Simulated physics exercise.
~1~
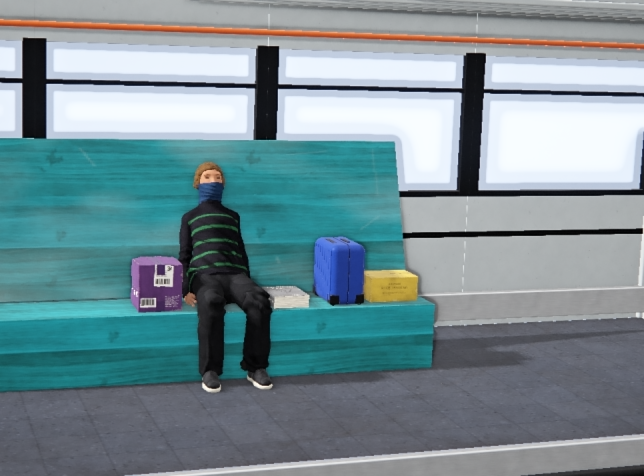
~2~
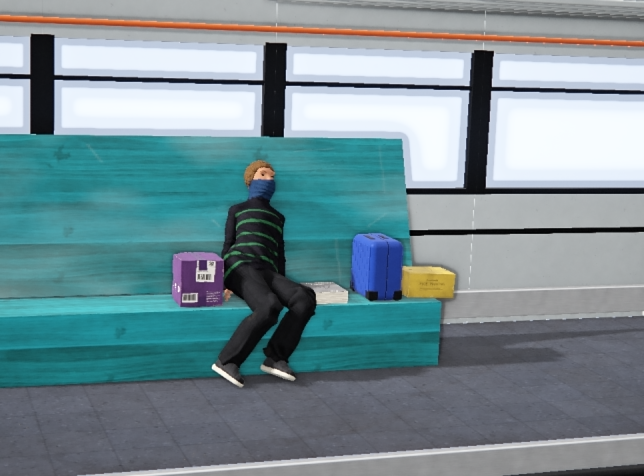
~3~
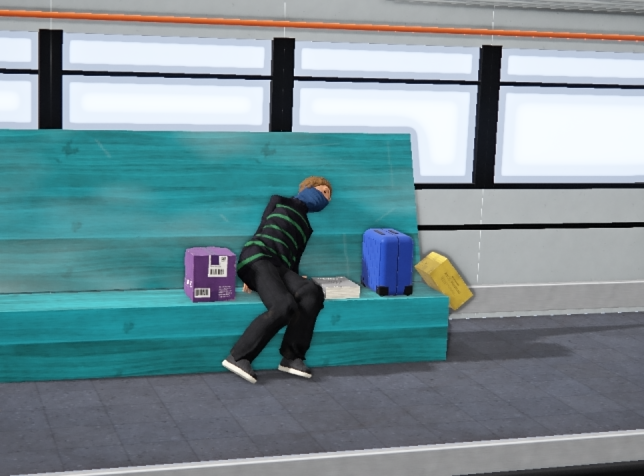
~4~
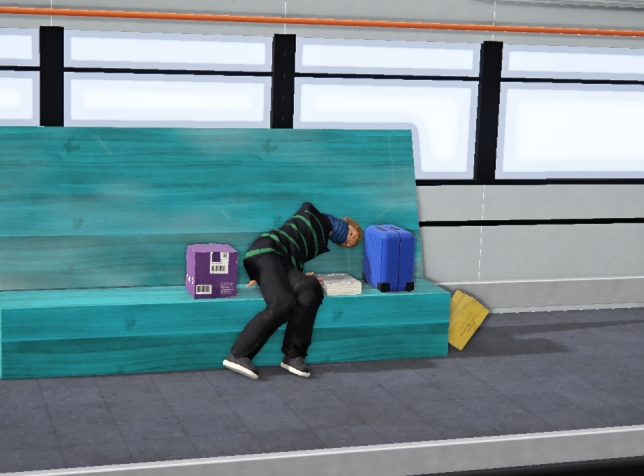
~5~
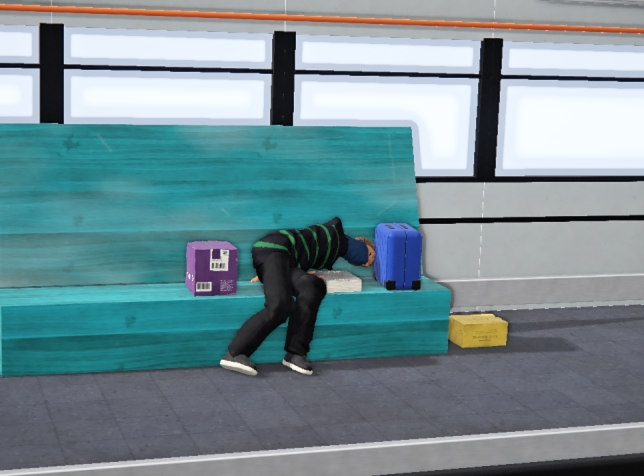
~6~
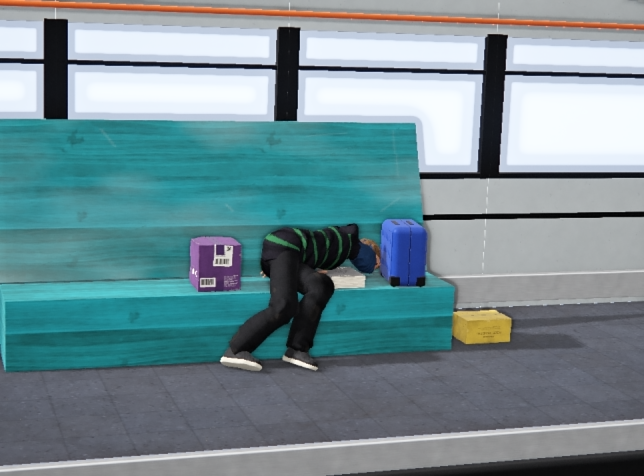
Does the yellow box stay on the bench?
No, the yellow box tips over the right end of the bench and ends up on the floor beside it.
